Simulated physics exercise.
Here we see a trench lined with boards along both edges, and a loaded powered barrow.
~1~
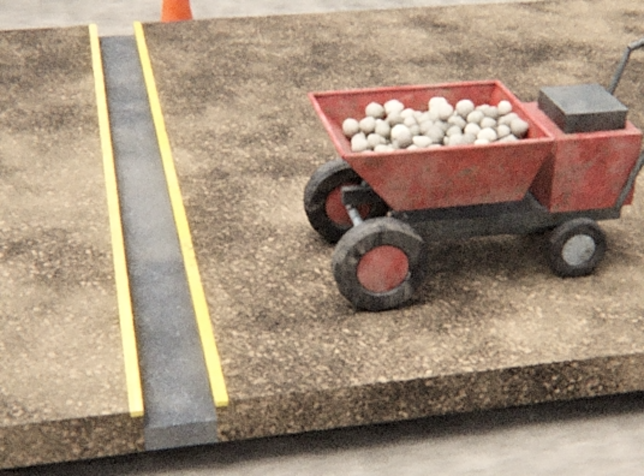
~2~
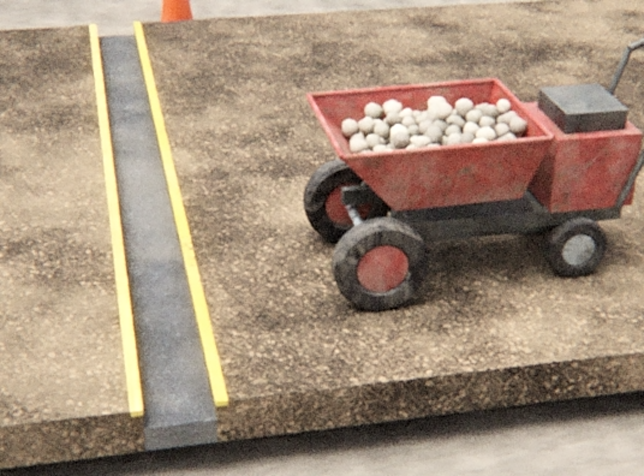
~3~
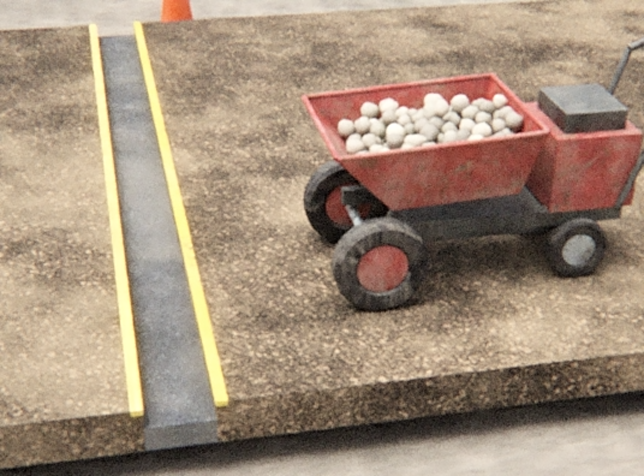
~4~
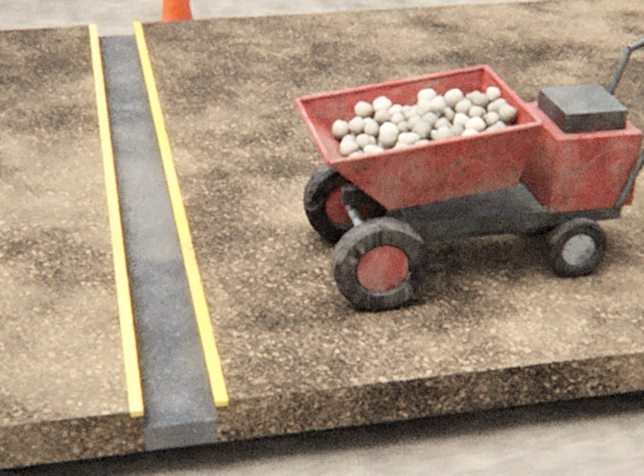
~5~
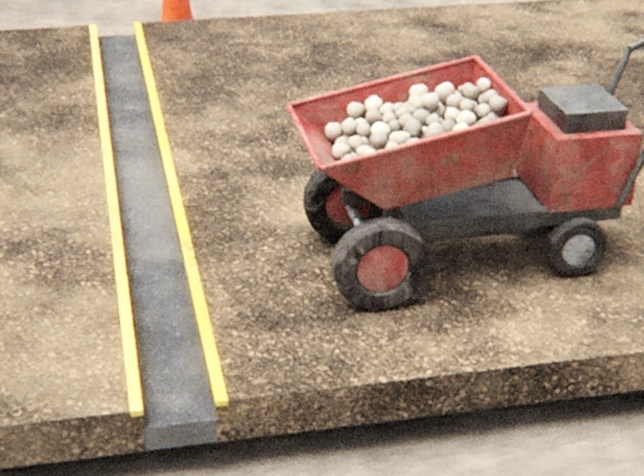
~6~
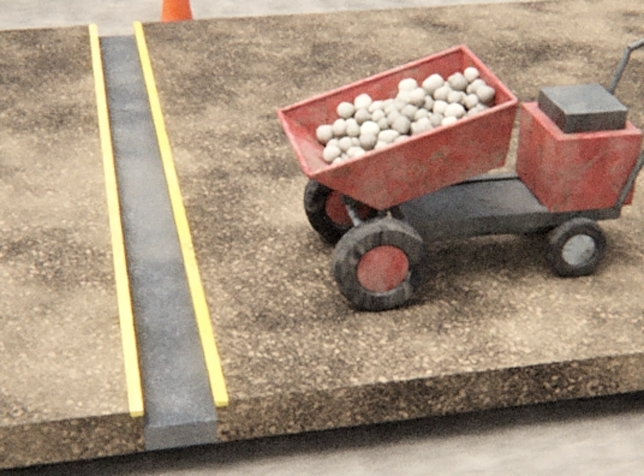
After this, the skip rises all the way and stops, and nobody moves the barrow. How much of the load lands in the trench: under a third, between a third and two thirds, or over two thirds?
The trench ends up with a part from a third to two thirds.
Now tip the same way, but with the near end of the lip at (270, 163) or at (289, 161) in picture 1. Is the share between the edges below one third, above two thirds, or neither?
At the first place the answer is one to two thirds, and at the second it is the middle third.
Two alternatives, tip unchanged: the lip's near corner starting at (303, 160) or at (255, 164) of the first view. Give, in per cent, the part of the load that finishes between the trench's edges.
Roughly 60 and 30 percent respectively.
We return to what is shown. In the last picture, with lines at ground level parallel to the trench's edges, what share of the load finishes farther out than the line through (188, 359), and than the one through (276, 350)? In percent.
Estimate: 50 % and 90 %, respectively.
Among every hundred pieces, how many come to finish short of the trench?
Near 30 in every hundred.
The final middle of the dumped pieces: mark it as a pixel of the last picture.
Last view, resting centre - approx. (174, 283).
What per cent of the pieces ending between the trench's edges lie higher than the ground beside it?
Estimate: Near 45 per cent.
Just after the last frame, skip tipped steeply; every one in the skip.
A moment on, skip tipped right over; roughly half in the skip; roughly a quarter short of the trench; roughly a quarter in or heaped over the trench; just a few beyond it; just a few falling.
Further on, skip tipped right over; about a tenth in the skip; roughly a quarter short of the trench; roughly half in or heaped over the trench; about a tenth beyond it.
When it is over, skip tipped right over; about a tenth in the skip; roughly a third short of the trench; roughly half in or heaped over the trench; about a tenth beyond it.
